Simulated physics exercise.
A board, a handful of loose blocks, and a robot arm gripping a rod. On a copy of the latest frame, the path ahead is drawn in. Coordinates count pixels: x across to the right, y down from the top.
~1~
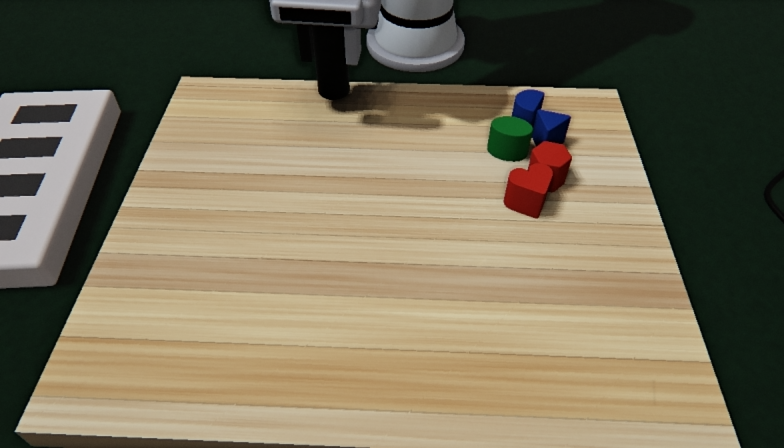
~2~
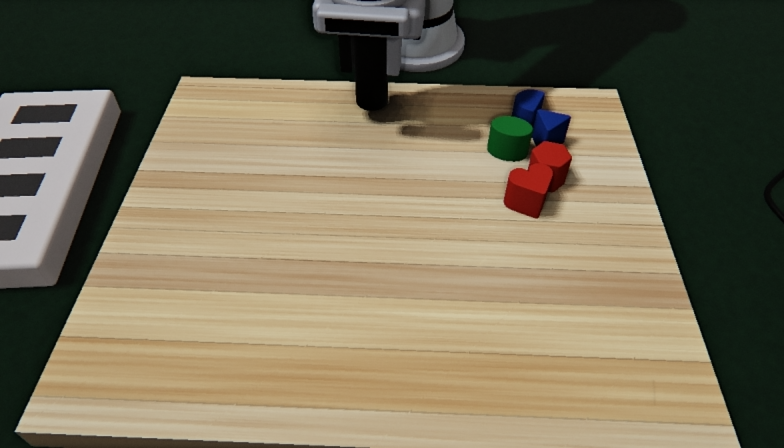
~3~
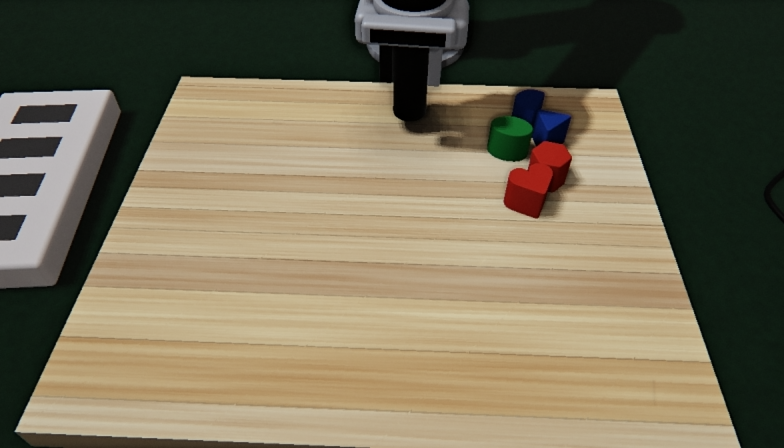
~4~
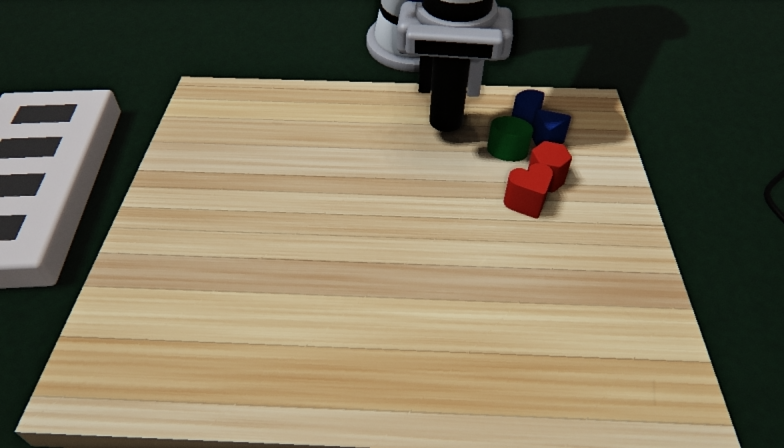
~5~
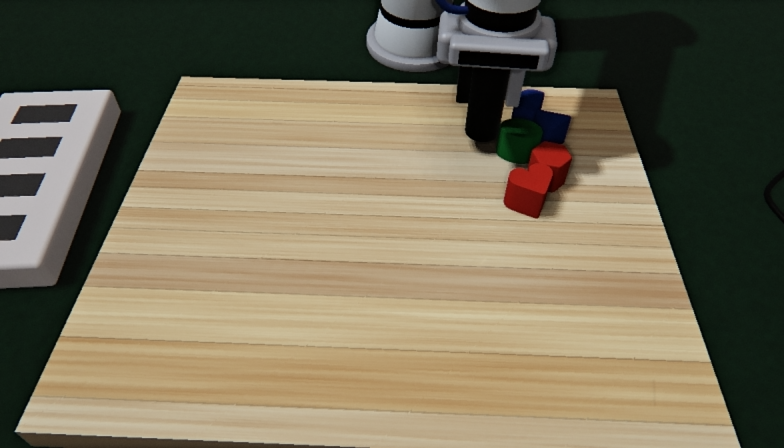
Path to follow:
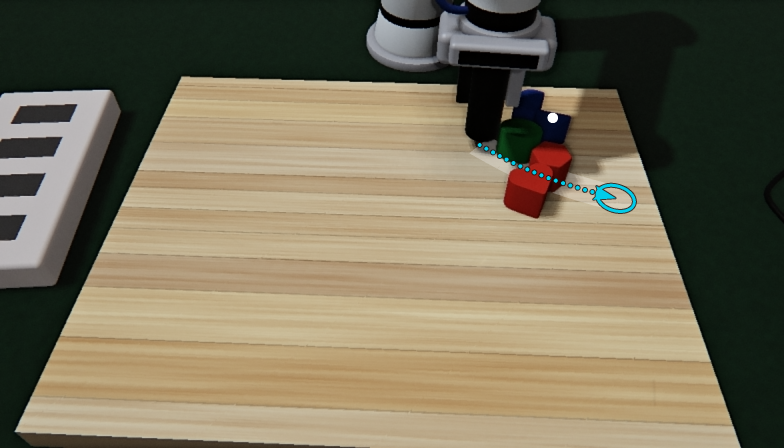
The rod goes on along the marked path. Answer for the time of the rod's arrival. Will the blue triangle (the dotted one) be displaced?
I'd say yes.
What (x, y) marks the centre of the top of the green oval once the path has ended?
About (597, 141).
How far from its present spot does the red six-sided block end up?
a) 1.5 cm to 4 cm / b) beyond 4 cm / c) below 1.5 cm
I'll go with b - beyond 4 cm.
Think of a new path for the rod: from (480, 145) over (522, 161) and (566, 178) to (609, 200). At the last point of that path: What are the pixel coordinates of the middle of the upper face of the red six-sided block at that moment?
My estimate: (607, 198).
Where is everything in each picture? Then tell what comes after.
Lower end of the rod at (334, 91), tops of blocks, green oval at (512, 125), red heart-shaped block at (533, 177), red six-sided block at (552, 153), blue triangle at (553, 118), in the first frame.
Rod at (372, 101), blocks as before, in the second frame.
Rod at (409, 112), blocks as before, in the third frame.
Rod at (446, 122), blocks as before, in the fourth frame.
Rod at (482, 132), green oval at (522, 127), red heart-shaped block at (533, 177), red six-sided block at (552, 153), blue triangle at (553, 118), in the fifth frame.
The drawn path runs from (480, 145) over (542, 175) to (616, 198); the dot is on the blue triangle.
The first path, step by step. One third of the way, rod at (523, 153); green oval at (563, 137), turned 45° anticlockwise; red six-sided block at (566, 161), turned 50° clockwise; blue triangle at (562, 117), turned 60° anticlockwise.
Two thirds of the way, rod at (570, 171); green oval at (592, 140); red six-sided block at (600, 181), turned 80° clockwise; blue triangle at (563, 116), turned 70° anticlockwise.
At the end, rod at (621, 185); green oval at (597, 141), turned 145° anticlockwise; red heart-shaped block not moved; red six-sided block at (633, 201), turned 140° clockwise; blue triangle at (563, 116), turned 70° anticlockwise.
